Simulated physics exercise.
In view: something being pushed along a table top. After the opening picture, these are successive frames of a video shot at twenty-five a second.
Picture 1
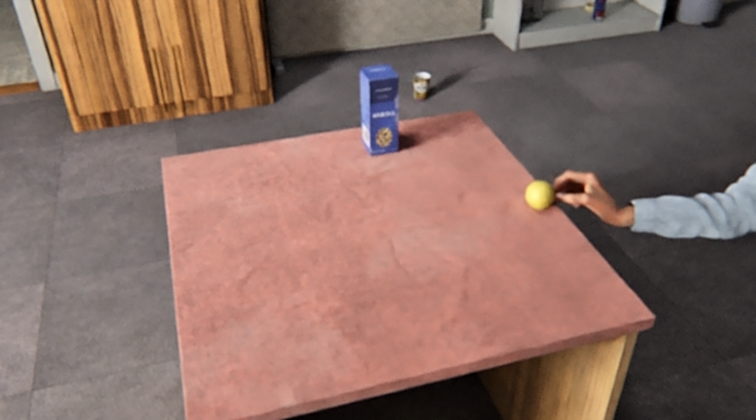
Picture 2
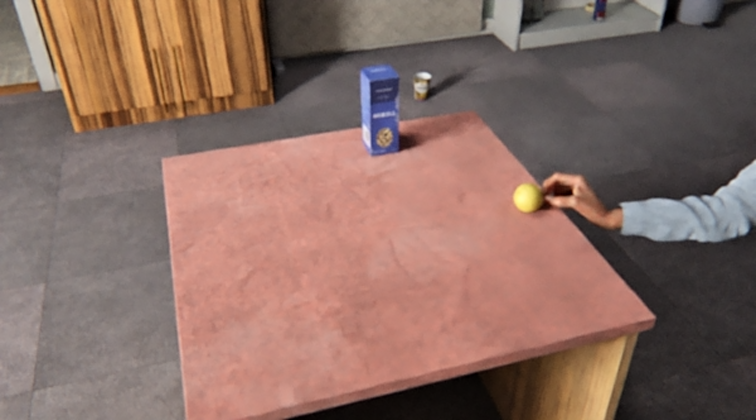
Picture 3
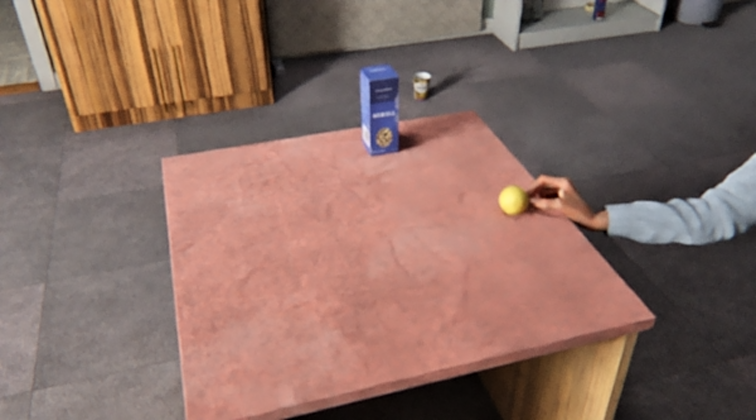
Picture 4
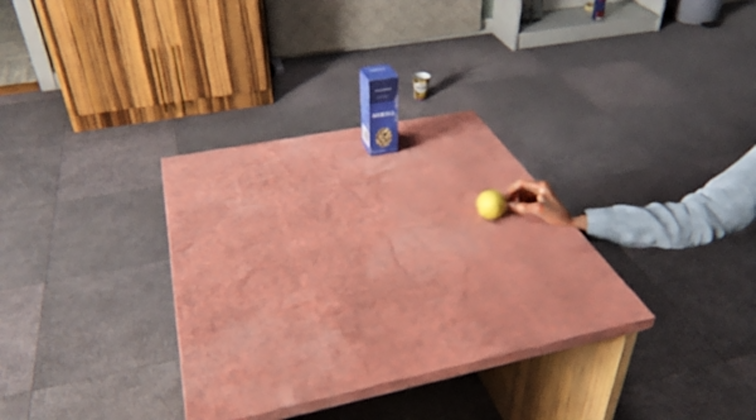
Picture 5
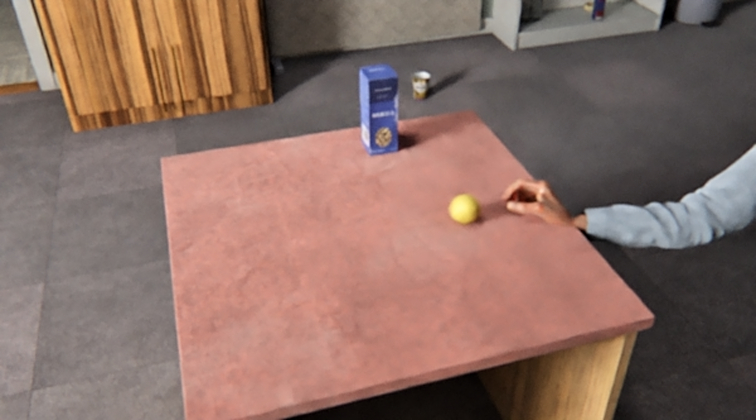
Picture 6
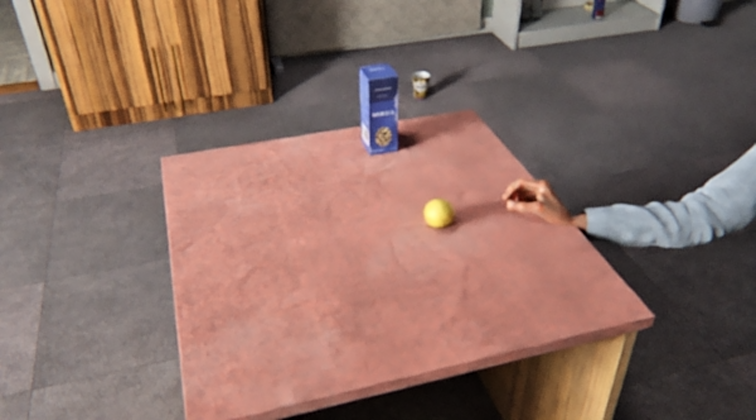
A yellow lemon sits near the right edge of a reddish table top, seen from above at an angle in a room with dark floor tiles. A blue box stands at the table's back edge, with a small can on the floor behind and a wooden cabinet at upper left. A hand in a light blue sleeve pushes the lemon leftward, then stays back as it rolls on alone, the camera still.
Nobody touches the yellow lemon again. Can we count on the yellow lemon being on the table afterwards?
The yellow lemon drops to the floor.
Then, 0.30 s later than the last frame, yellow lemon moved well along near (237, 252).
Then, 0.60 s later than the last frame, yellow lemon now off the table.
When it is over, off the table, yellow lemon.
